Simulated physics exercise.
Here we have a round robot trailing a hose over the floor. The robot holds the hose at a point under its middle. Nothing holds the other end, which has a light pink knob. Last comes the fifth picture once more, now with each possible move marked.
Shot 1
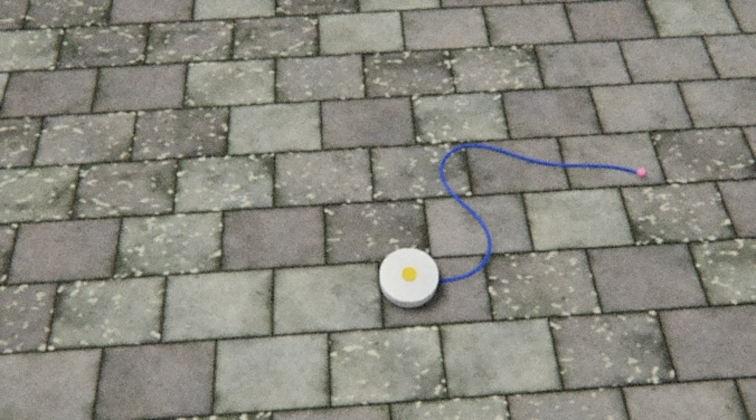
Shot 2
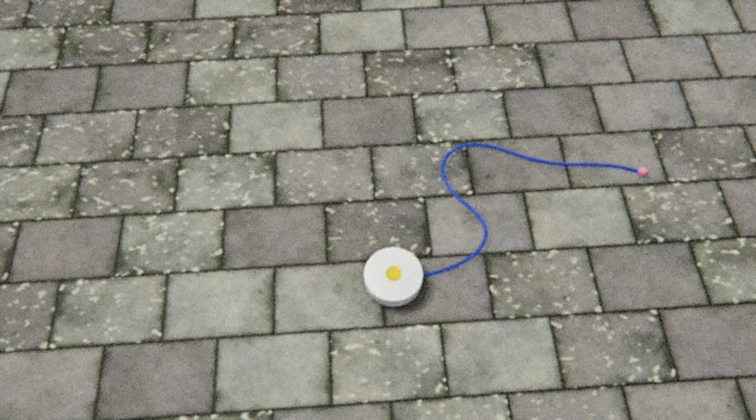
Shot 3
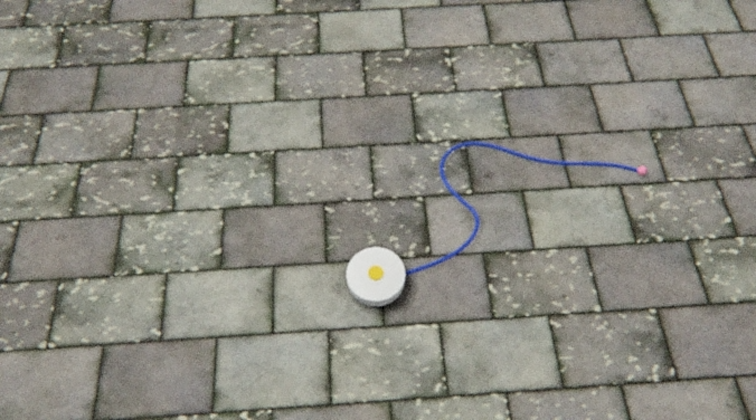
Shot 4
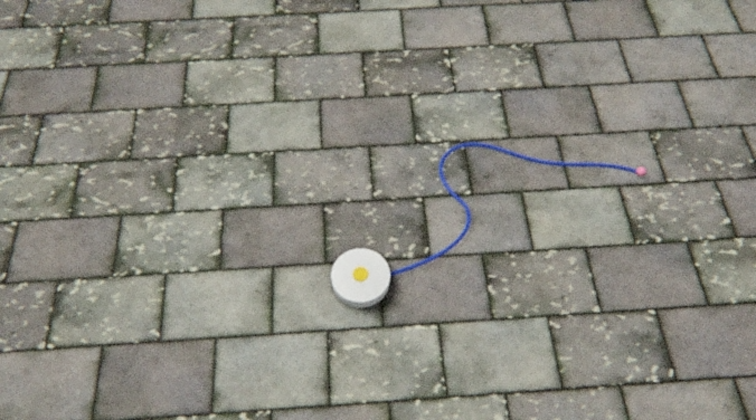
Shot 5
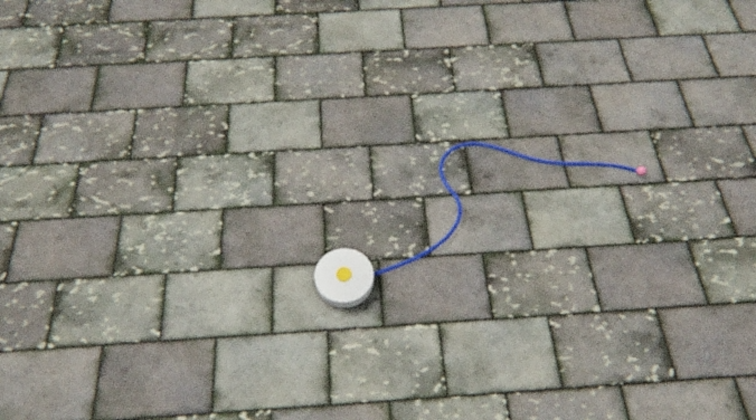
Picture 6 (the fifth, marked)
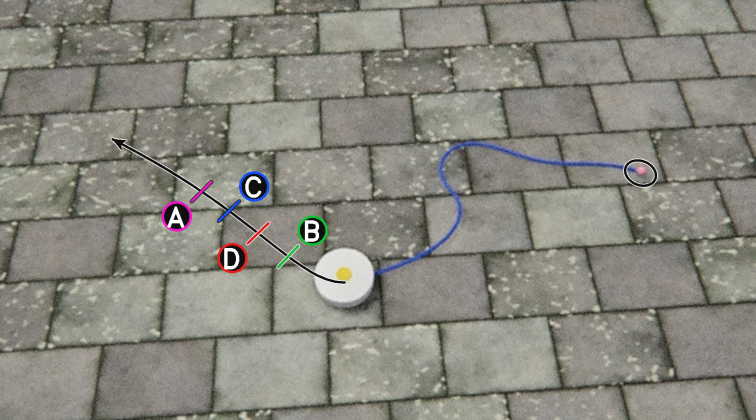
White round robot with a yellow dot sliding slowly left across grey paving, drawing the near bend of its blue hose straighter.
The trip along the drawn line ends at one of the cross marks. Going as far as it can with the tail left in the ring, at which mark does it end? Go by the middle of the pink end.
All is well up to C.
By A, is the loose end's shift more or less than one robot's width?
Less.
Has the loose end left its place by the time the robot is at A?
Yes.
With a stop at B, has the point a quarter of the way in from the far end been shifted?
No.
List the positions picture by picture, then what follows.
The first frame shows robot (409, 278); free end (642, 173).
The second frame shows robot (393, 277); free end (643, 172).
The third frame shows robot (376, 277); free end (642, 171).
The fourth frame shows robot (361, 278); free end (641, 172).
The fifth frame shows robot (344, 278); free end (642, 171).
On the marked copy, A at (202, 192); B at (288, 257); C at (229, 211); D at (258, 233); the ring at (640, 173); the route from (345, 283) via (223, 206) to (112, 139).
Following C. Soon after the start, robot (298, 260), middle of the hose (448, 157), free end (642, 171).
Later, robot (258, 230), middle of the hose (450, 167), free end (642, 171).
In the end, robot (227, 206), middle of the hose (440, 180), free end (639, 170); the free end is still in its ring.
As for the rest, A drags the free end to (615, 166); B is safe but short; D is safe but short.
